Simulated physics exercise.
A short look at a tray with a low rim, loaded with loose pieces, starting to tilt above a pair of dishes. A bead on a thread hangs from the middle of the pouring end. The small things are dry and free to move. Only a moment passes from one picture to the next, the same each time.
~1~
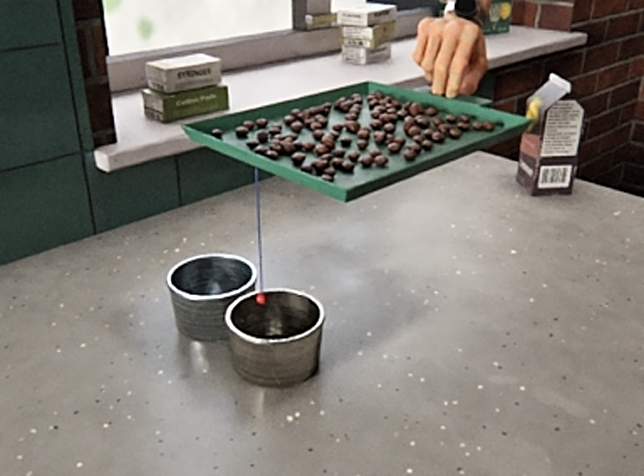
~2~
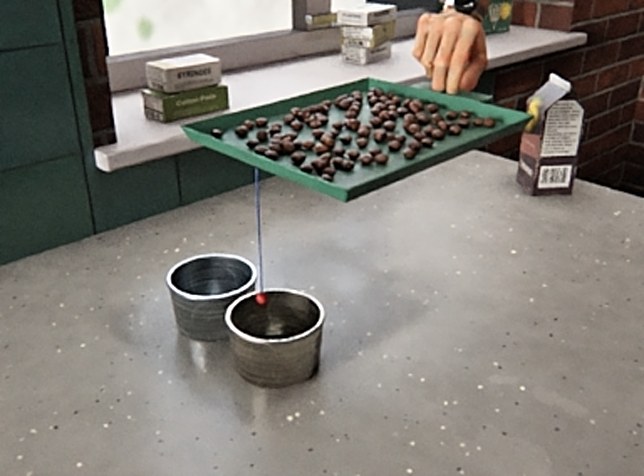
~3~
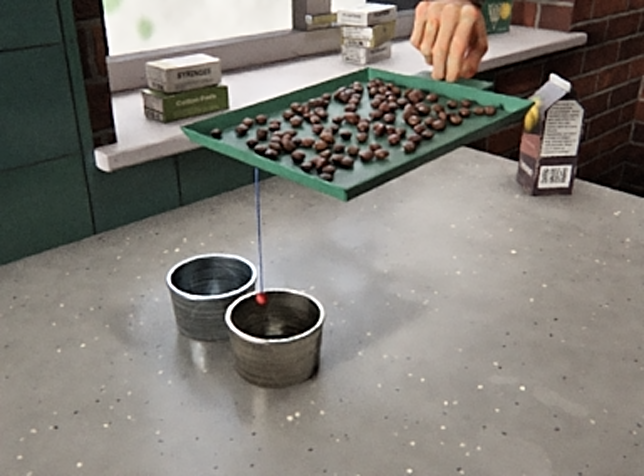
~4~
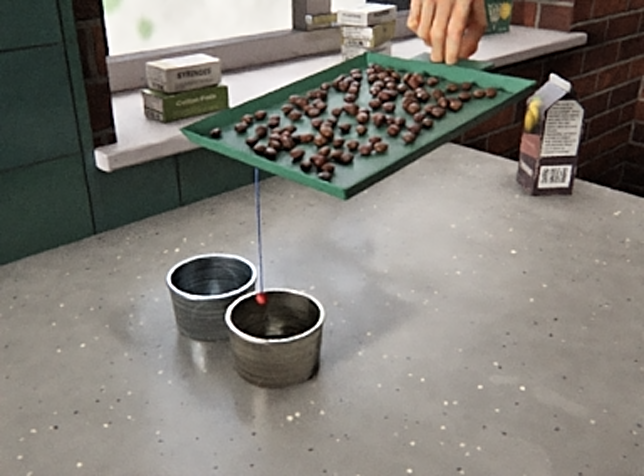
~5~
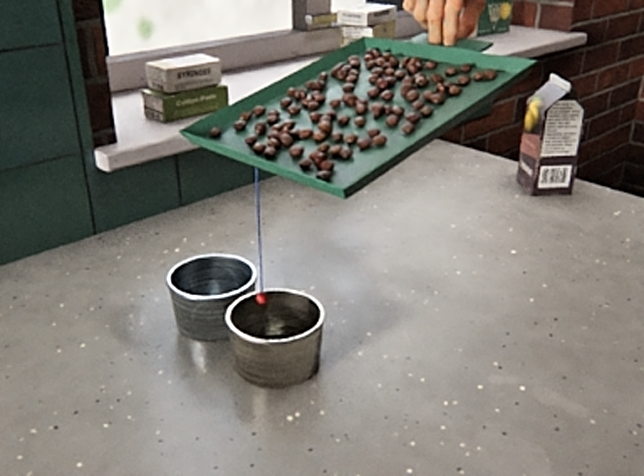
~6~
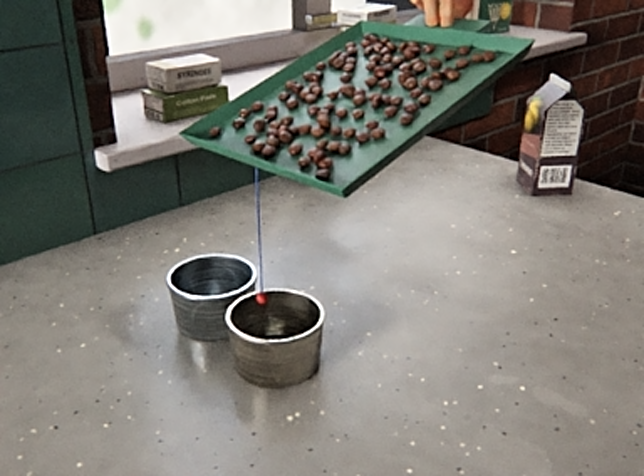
A hand held a green tray of small dark brown pieces above two round dishes, then gradually raised its far side, tilting it toward the near left corner while a red bead hung still on its thread.
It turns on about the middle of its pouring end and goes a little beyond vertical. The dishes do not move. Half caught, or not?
The two hold less than half of the load.
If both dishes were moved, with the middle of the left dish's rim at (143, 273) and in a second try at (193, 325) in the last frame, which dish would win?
The first try: The right one. The second: The left dish.
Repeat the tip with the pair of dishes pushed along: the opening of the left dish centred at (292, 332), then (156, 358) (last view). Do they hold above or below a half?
One: Below a half. Two: Below a half.
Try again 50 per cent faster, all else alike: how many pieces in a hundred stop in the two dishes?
Close to 10 per cent.
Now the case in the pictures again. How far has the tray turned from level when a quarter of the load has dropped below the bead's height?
At about 75°.
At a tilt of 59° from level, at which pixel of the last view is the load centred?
Around (242, 140).
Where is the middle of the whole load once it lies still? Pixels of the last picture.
Around (164, 380).
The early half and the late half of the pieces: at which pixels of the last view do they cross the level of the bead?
First near (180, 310), later near (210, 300).
Just after the last frame, tray tipped steeply; almost all on the tray; about a tenth in the air.
A moment on, tray tipped right over; about a tenth on the tray; just a few in the right dish; about a tenth in the left dish; roughly two thirds outside both; about a tenth in the air.
Further on, tray tipped past a quarter turn; just a few in the right dish; about a tenth in the left dish; the larger part outside both.
When it is over, tray tipped past a quarter turn; just a few in the right dish; about a tenth in the left dish; the larger part outside both.
